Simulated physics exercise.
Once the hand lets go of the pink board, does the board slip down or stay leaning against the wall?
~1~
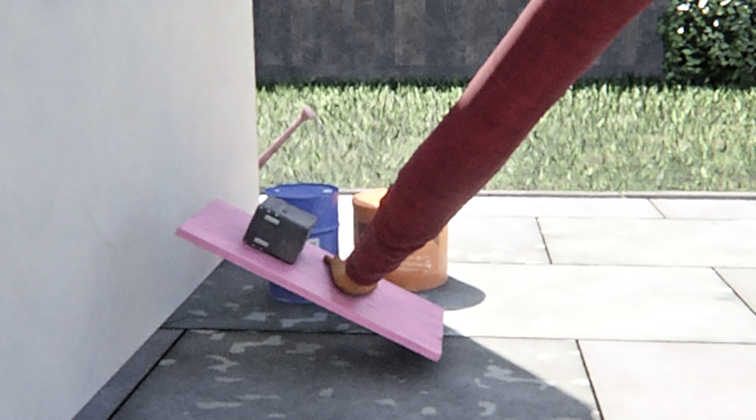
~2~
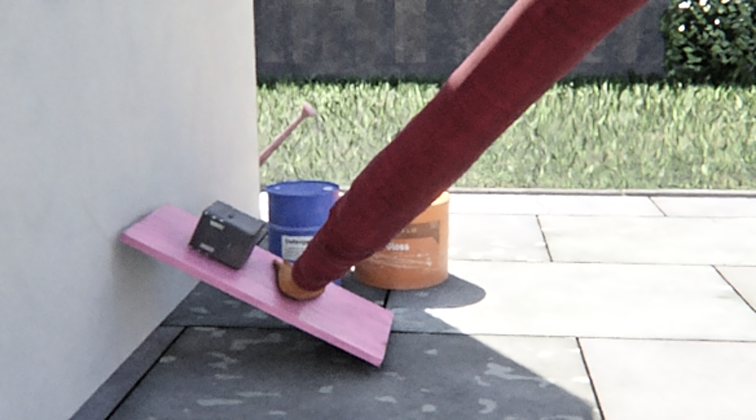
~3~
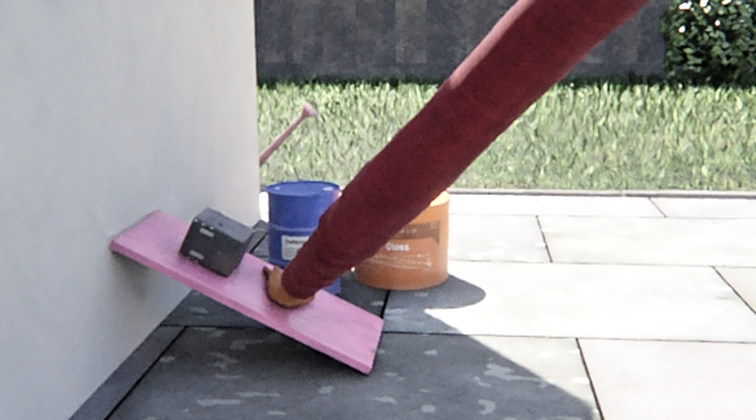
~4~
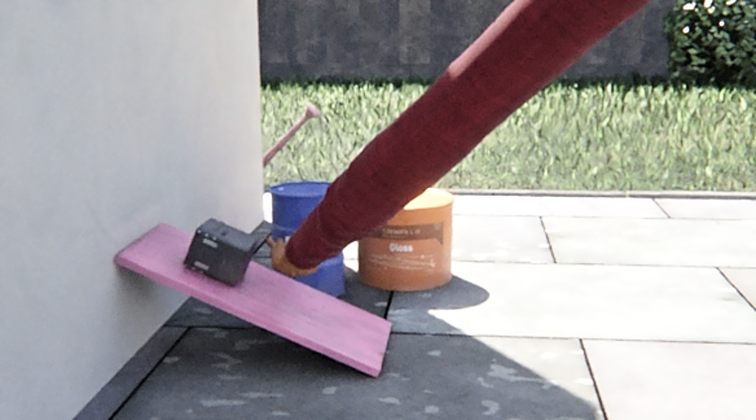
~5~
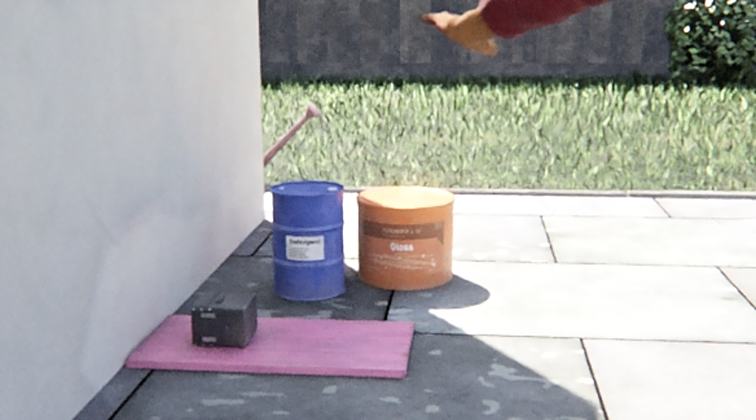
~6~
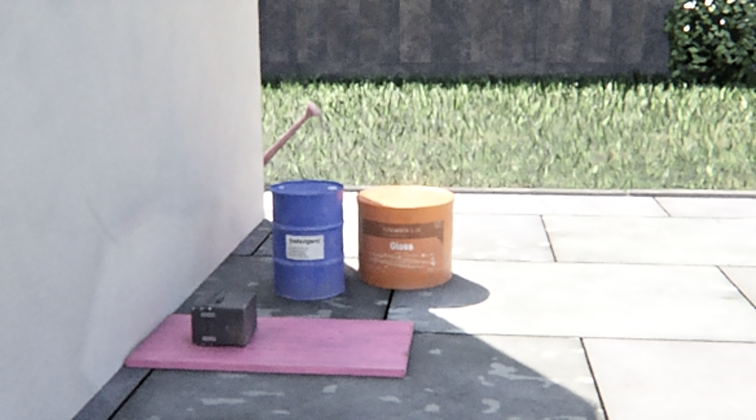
The board slips down and ends up lying flat on the floor, with the dark box still on top of it.
At the start, a hand in a dark red sleeve holds a tilted pink board with a small dark box on it, beside a bare pale wall. A blue canister and an orange pail stand on the paving behind. The hand moves the board left and slightly down until its upper end is at the wall. Then the hand lets go and draws back, and the board slips down. It ends flat on the floor with the box still on top, while the canister and pail stay in place.
